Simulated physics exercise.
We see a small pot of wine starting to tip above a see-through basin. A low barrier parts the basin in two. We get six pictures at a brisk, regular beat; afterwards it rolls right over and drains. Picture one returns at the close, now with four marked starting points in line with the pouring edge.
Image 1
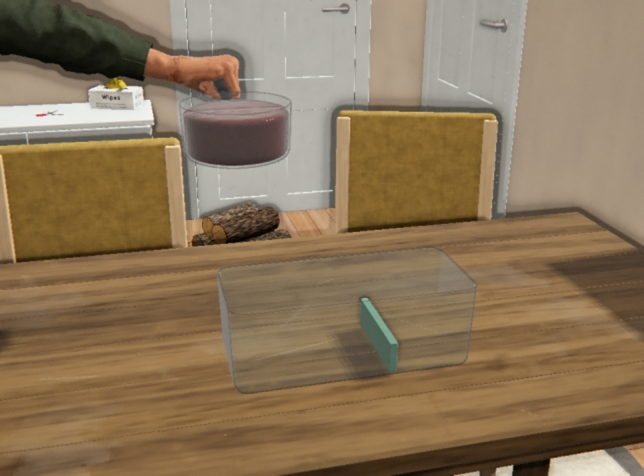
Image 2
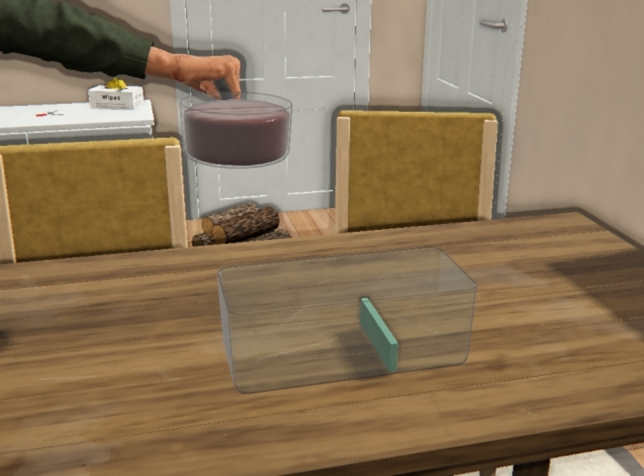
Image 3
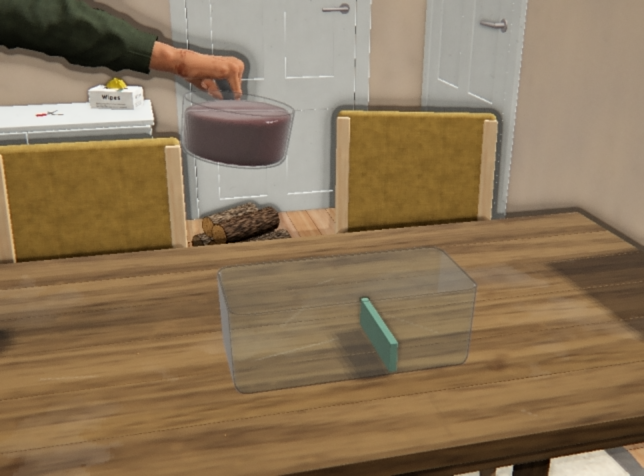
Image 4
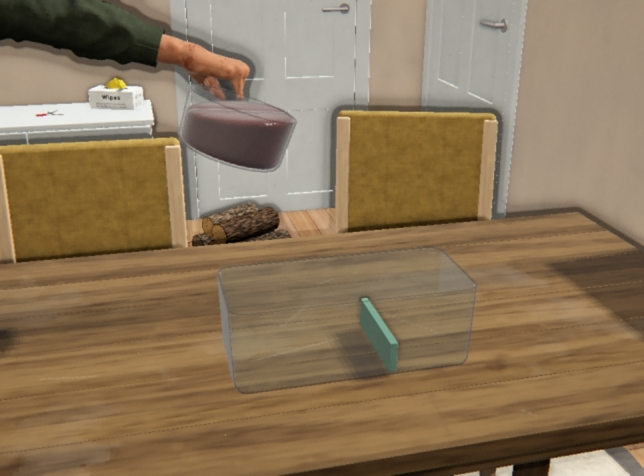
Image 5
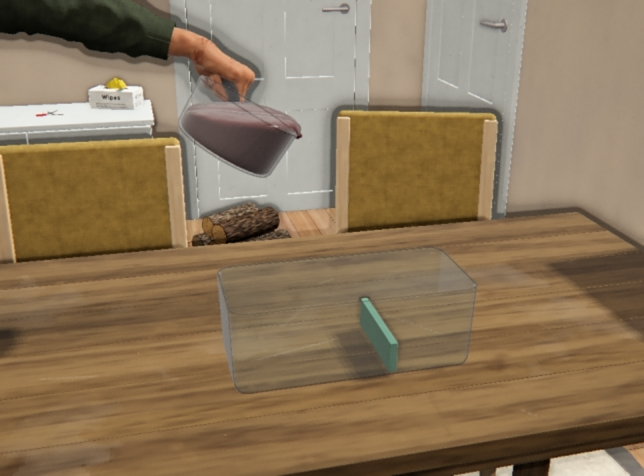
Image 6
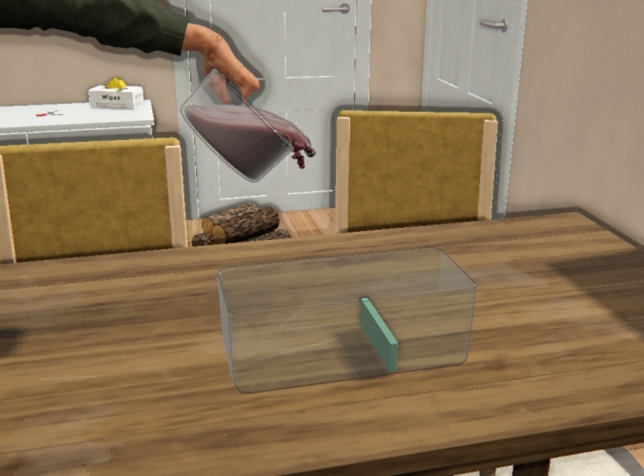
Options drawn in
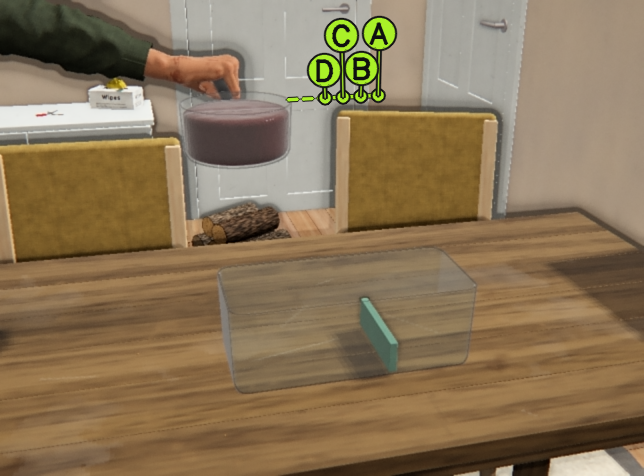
At the start, a hand holds a round, clear pot of dark reddish-purple liquid almost level above a see-through basin with a low green barrier on a wooden table. The hand then tilts the pot steadily down to the right, and finally some liquid slips over its lower lip.
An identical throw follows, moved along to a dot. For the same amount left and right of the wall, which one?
Use place D.
On the marked copy, A at (378, 95); B at (360, 96); C at (343, 97); D at (325, 98).
For place A, about 24 % ends left of the wall and 71 % right of it; 5 % is lost outside.
For place B, about 21 % ends left of the wall and 74 % right of it; 4 % is lost outside.
For place C, about 32 % ends left of the wall and 65 % right of it; 4 % is lost outside.
For place D, about 54 % ends left of the wall and 43 % right of it; 3 % is lost outside.
